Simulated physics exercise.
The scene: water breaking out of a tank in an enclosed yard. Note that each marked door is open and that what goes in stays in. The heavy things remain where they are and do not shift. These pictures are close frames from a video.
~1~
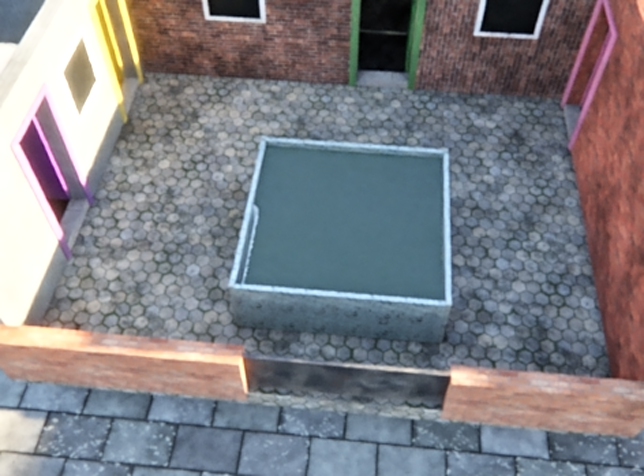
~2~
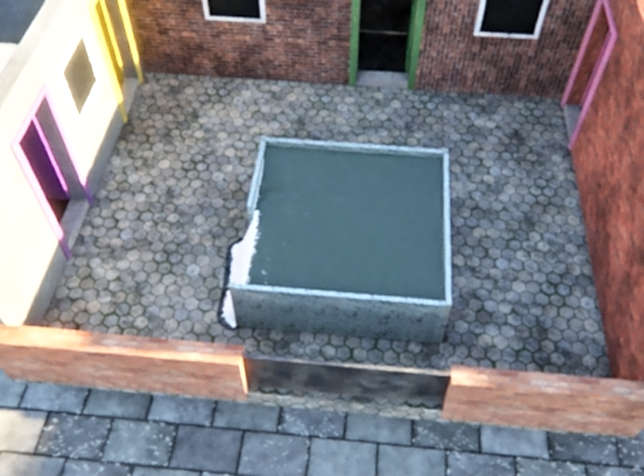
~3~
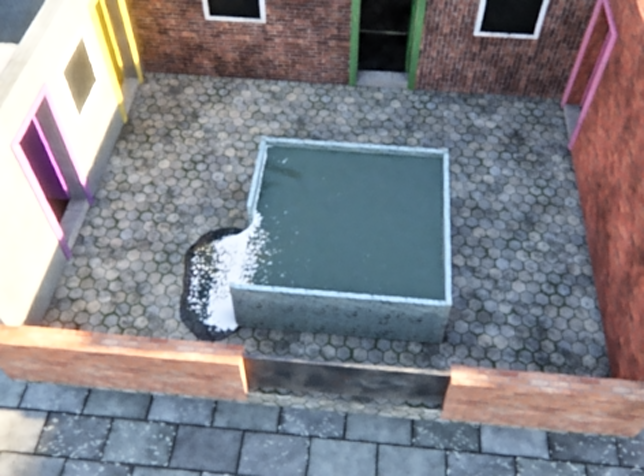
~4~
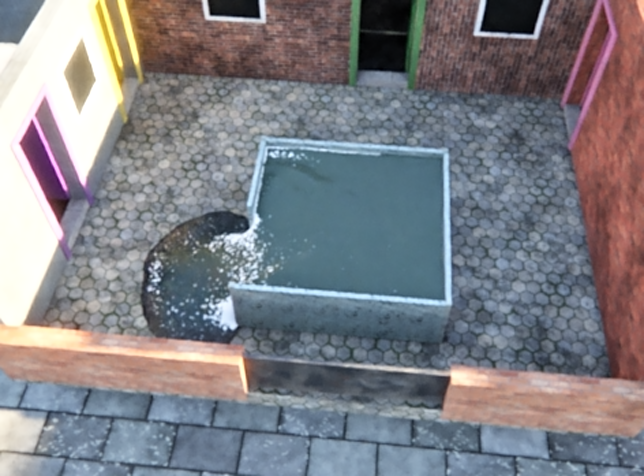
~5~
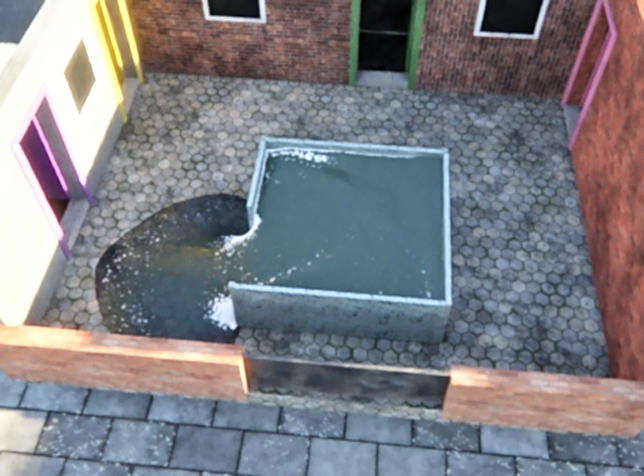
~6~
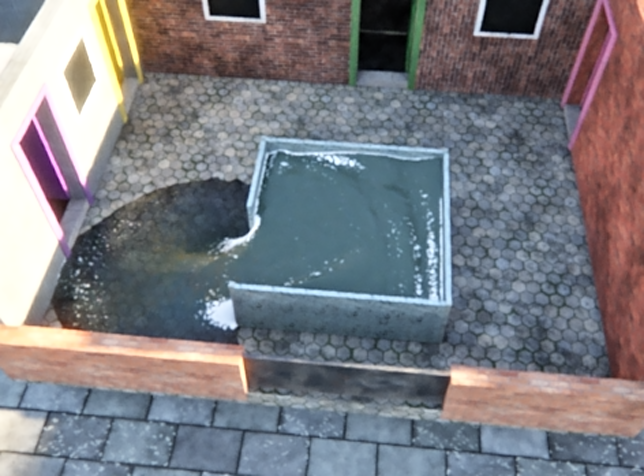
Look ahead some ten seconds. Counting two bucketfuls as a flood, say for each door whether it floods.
Door by door: Green door - not flooded; purple door - flooded; yellow door - flooded; pink door - flooded.
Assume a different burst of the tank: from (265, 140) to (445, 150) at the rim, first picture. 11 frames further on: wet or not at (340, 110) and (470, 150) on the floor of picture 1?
One after the other: Flooded, under water.
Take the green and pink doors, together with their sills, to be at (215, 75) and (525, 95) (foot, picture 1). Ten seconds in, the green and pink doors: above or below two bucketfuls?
Looking at it, green door tops the limit, and pink door tops the limit.
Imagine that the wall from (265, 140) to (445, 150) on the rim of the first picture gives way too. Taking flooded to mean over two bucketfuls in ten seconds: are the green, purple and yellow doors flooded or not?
Green: Over the line; purple: Under the line; yellow: Over the line.
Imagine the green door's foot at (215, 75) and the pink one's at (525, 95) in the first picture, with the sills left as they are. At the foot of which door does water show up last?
Last: The pink one.
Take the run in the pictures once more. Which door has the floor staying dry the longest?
That would be the door marked pink.
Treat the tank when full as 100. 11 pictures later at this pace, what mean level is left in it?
I'd put it near 60 per cent.
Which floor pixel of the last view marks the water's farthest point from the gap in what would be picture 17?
I'd put it around (144, 76).
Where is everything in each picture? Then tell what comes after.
The first picture shows still water in the open tank at (347, 217).
In the second picture, the front is at a hidden place, out from the gap at (248, 272).
In the third picture, the front is at (206, 240), out from the gap at (248, 273).
In the fourth picture, water pours out at (248, 274) and has run to (156, 253).
In the fifth picture, the front is at (109, 256), out from the gap at (248, 273).
In the sixth picture, water pours out at (248, 273) and has run to (56, 291).
A moment on, water covers 25 % of the floor; the green door not reached, the purple door over two buckets in, the yellow door not reached, the pink door not reached.
Next, water covers 30 % of the floor; the green door not reached, the purple door far over two buckets in, the yellow door wet at the sill, nothing in, the pink door not reached.
Then, water covers 45 % of the floor; the green door not reached, the purple door far over two buckets in, the yellow door wet at the sill, nothing in, the pink door not reached.
Later, water covers 85 % of the floor; the green door wet at the sill, nothing in, the purple door far over two buckets in, the yellow door over two buckets in, the pink door under two buckets in.
In the end, water covers 100 % of the floor; the green door wet at the sill, nothing in, the purple door far over two buckets in, the yellow door far over two buckets in, the pink door far over two buckets in.
